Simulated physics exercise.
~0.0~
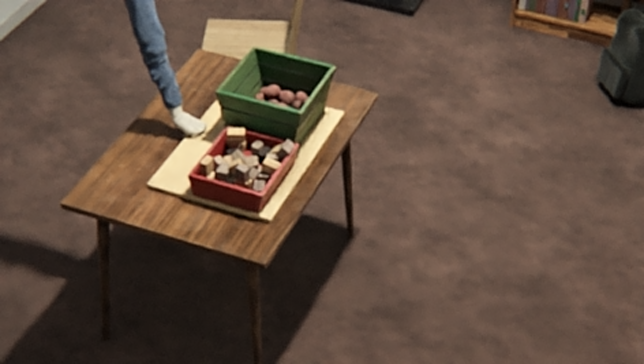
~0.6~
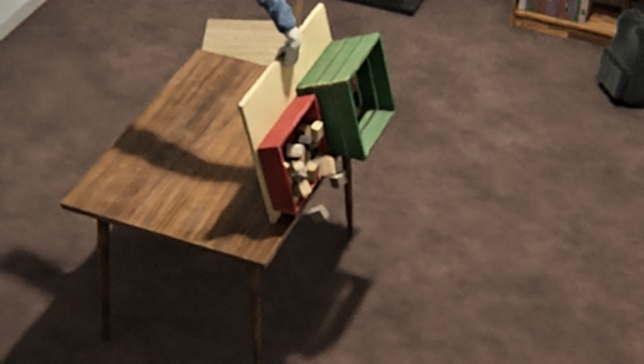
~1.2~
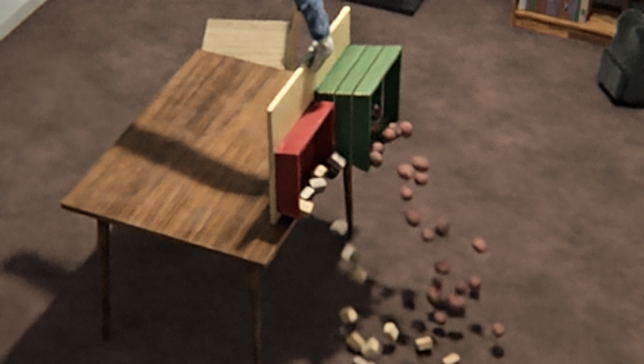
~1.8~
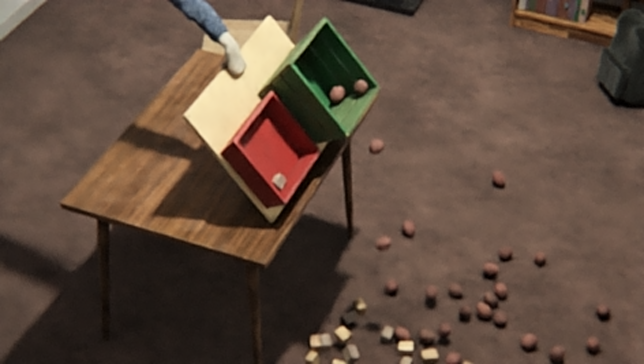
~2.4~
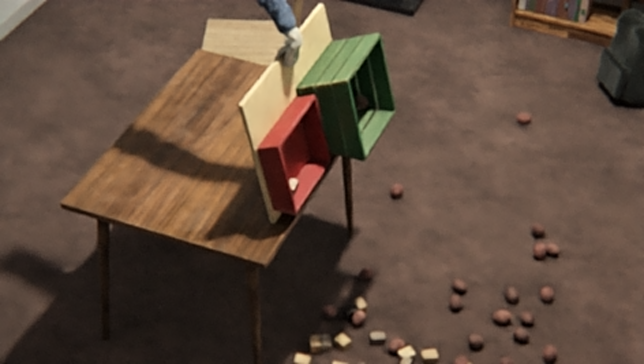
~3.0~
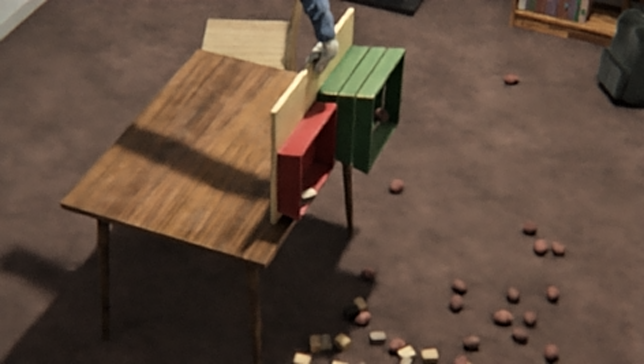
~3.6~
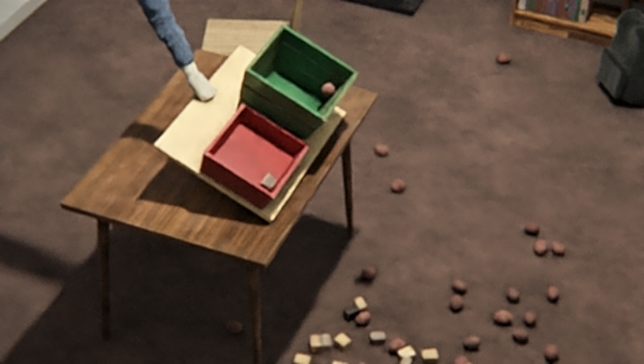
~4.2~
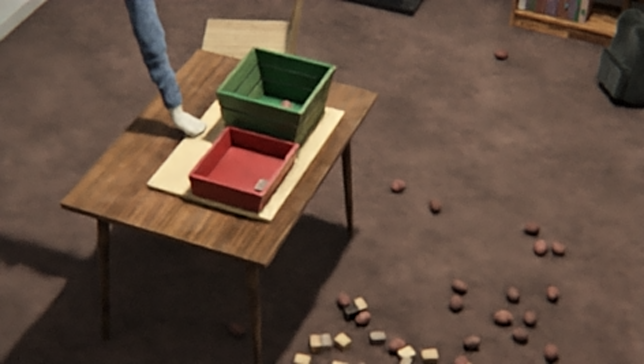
On a wooden table in a room with a brown floor, a green tote of red potatoes and a red tote of wooden blocks sit fixed to a pale board. A hand in a blue sleeve lifts the board's left side, tipping it steeply to the right until it stands upright. Potatoes and blocks pour out and scatter over the floor. The hand lowers the board partway, then raises it upright again, with few pieces left to fall. Finally it lays the board flat, leaving both totes nearly empty.
